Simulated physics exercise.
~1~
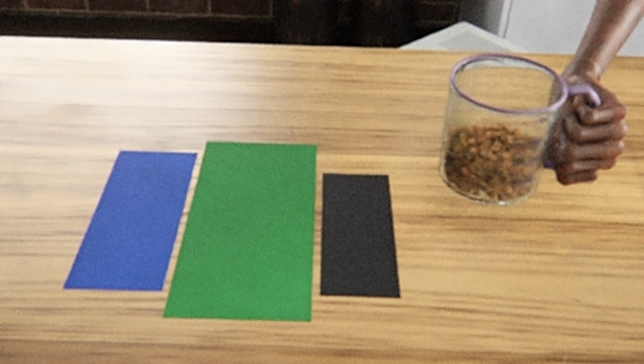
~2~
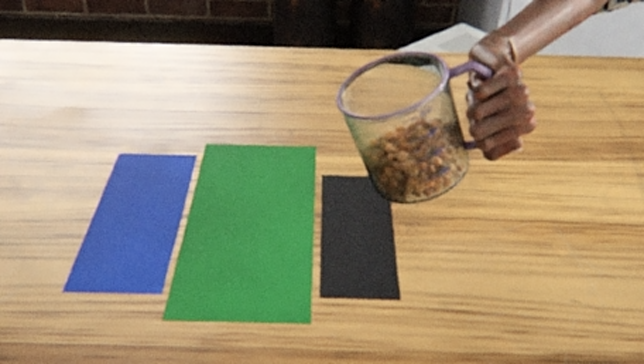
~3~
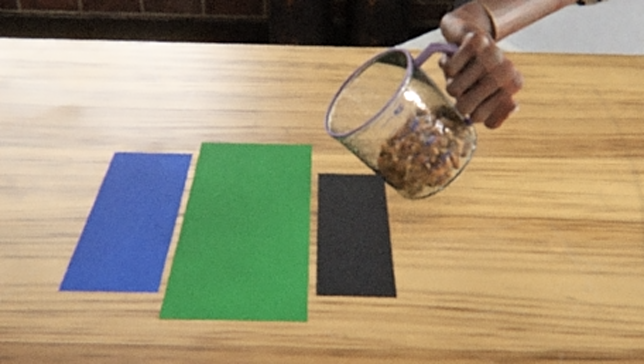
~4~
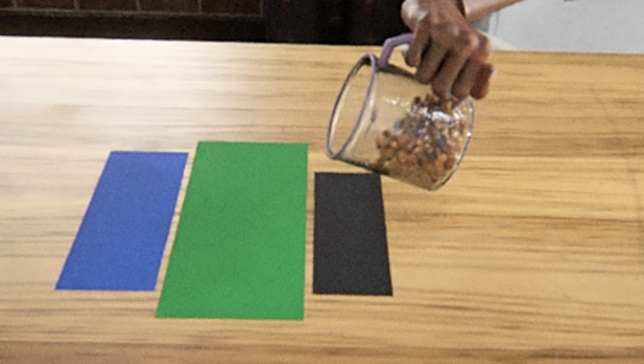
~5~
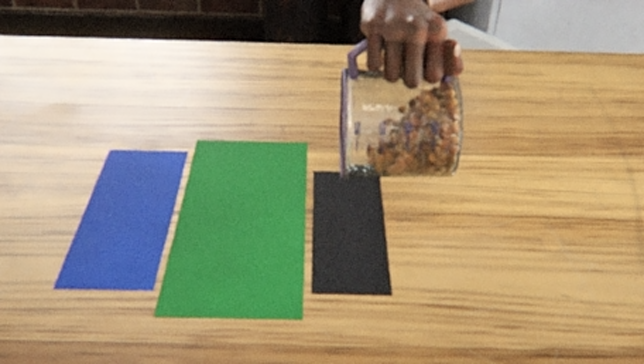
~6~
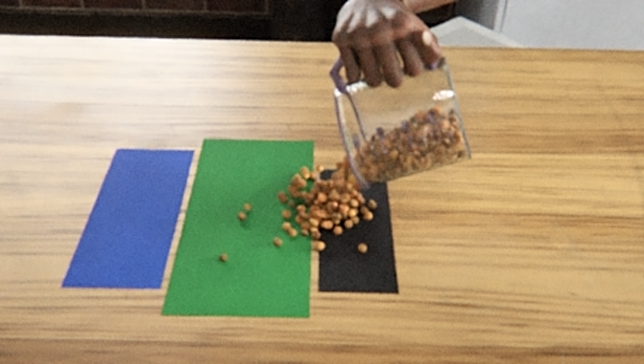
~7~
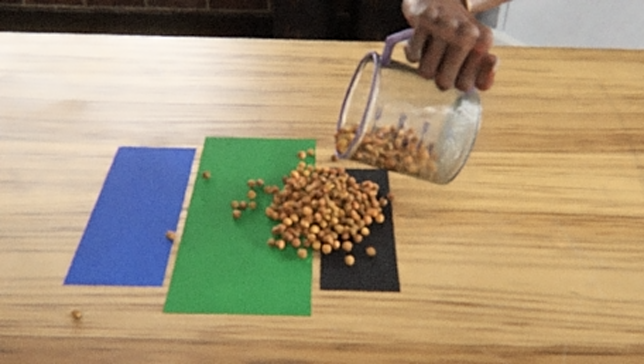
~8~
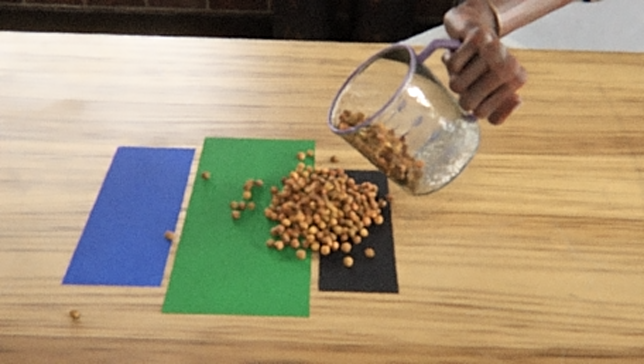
Wooden tabletop with hand tipping clear jug, spilling roasted chickpeas across green and black mats, then tilting it partly back, some still inside.
